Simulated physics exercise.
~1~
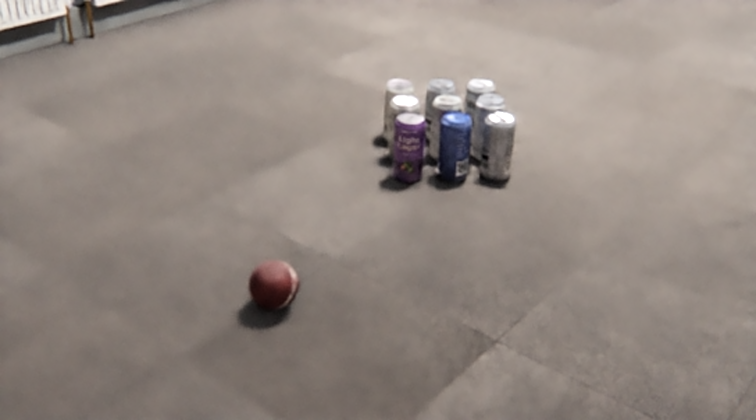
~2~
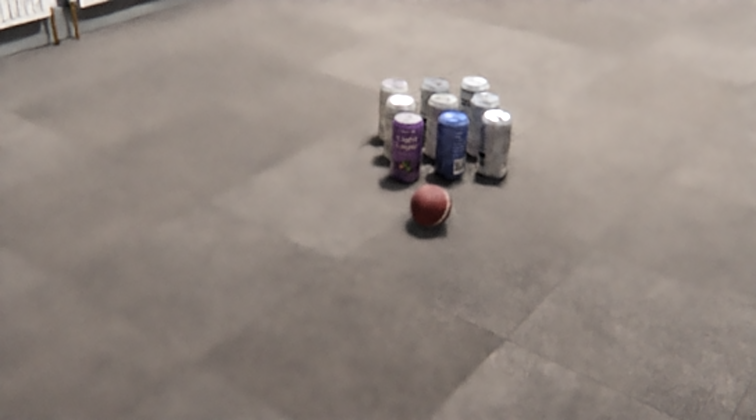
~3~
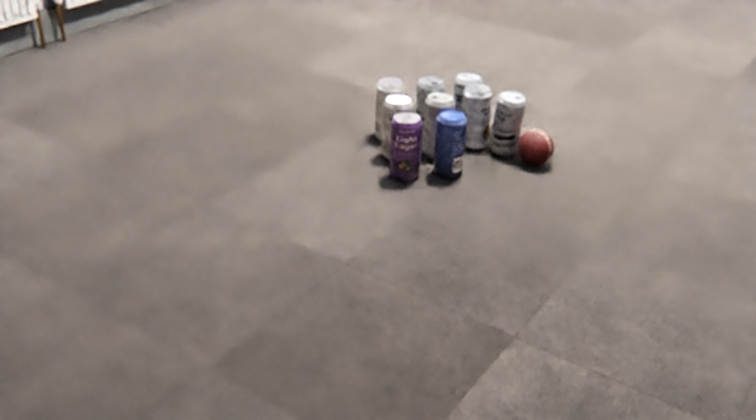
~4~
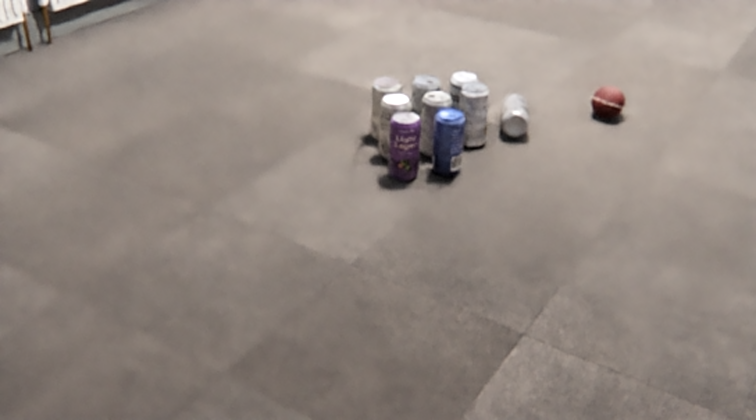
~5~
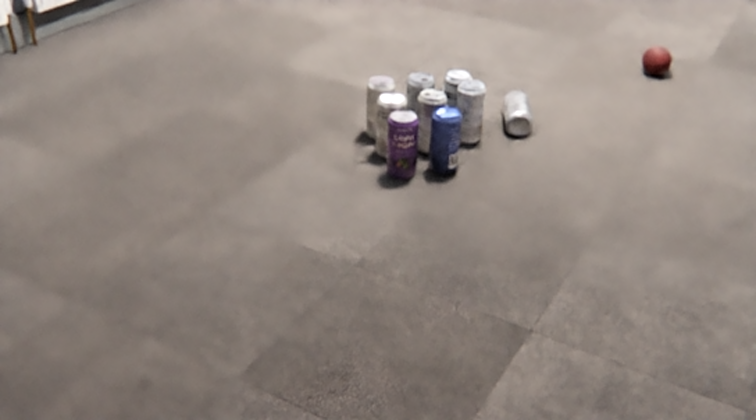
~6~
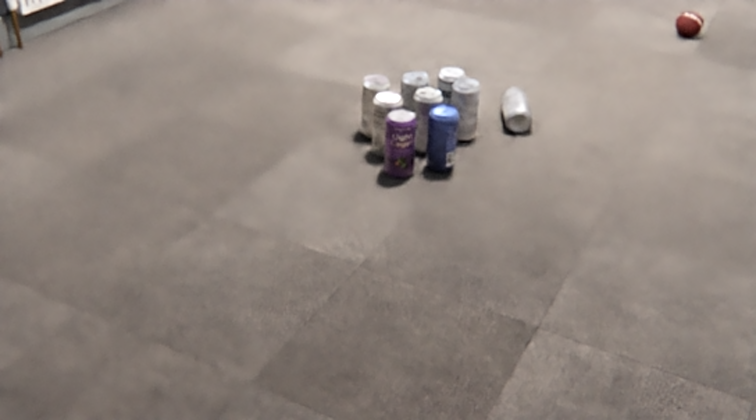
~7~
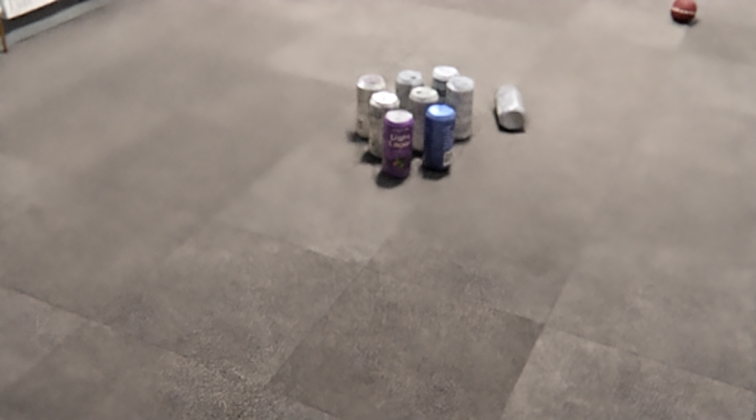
A dark red ball rolled across a grey floor toward a tight cluster of upright cans, clipped the silver one at the front right and knocked it onto its side, then rolled away toward the upper right while the blue and purple cans stayed standing.
